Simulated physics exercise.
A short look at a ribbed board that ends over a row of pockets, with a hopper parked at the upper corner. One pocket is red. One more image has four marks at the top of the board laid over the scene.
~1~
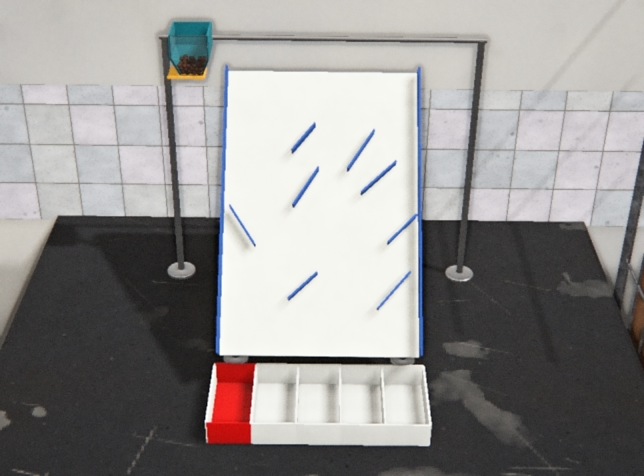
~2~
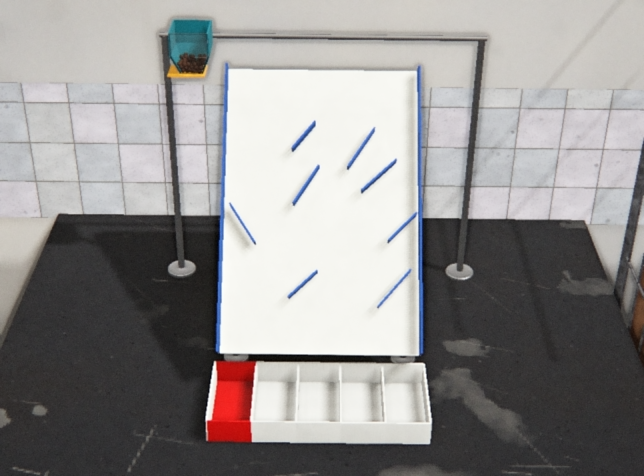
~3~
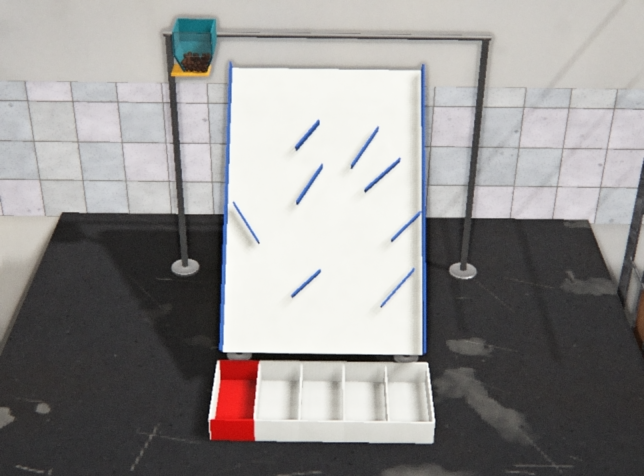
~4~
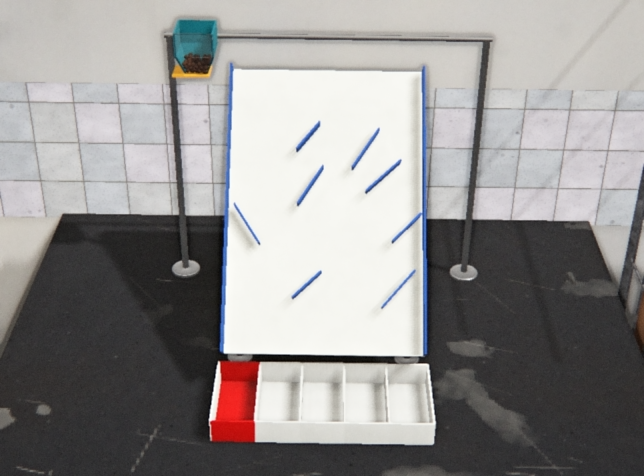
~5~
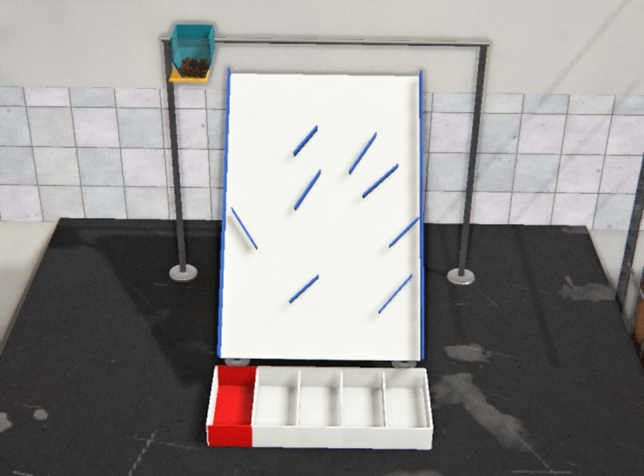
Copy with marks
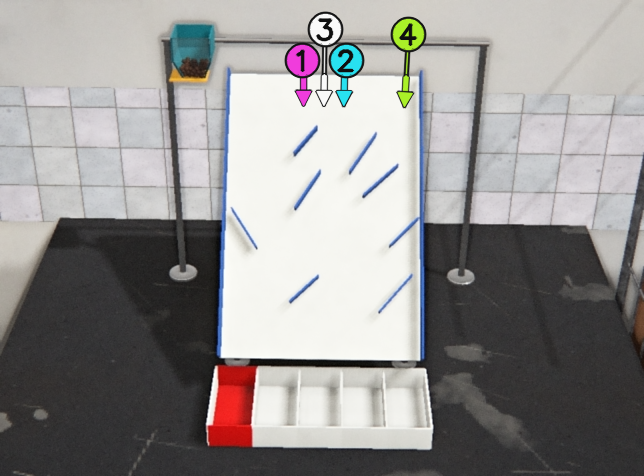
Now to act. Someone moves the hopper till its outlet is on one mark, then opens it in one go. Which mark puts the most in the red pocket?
2 is best.
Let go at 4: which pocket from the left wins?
The third from the left.
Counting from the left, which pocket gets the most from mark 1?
The second.
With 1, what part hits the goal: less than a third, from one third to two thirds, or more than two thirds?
Less than a third.
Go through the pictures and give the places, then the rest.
In the first picture, hopper (192, 65), allspice berries, door shut.
In the second picture, ribs (292, 148) to (315, 120), (348, 166) to (375, 127), (293, 203) to (319, 164).
In the third picture, ribs (365, 189) to (401, 158), (233, 201) to (258, 241), (392, 239) to (421, 211).
In the fourth picture, ribs (292, 297) to (321, 270), (382, 307) to (415, 270).
In the fifth picture, red pocket (230, 434), number 1 of 5 from the left.
On the marked copy, mark 1 meets the board at (303, 100); mark 2 meets the board at (343, 100); mark 3 meets the board at (324, 100); mark 4 meets the board at (404, 101).
With 1, roughly a quarter in the red pocket, the larger part in other pockets, just a few outside the box.
With 2, roughly half in the red pocket, roughly a third in other pockets, about a tenth outside the box.
With 3, about a tenth in the red pocket, roughly two thirds in other pockets, roughly a quarter outside the box.
With 4, roughly a quarter in the red pocket, roughly two thirds in other pockets, just a few held on the board, about a tenth outside the box.
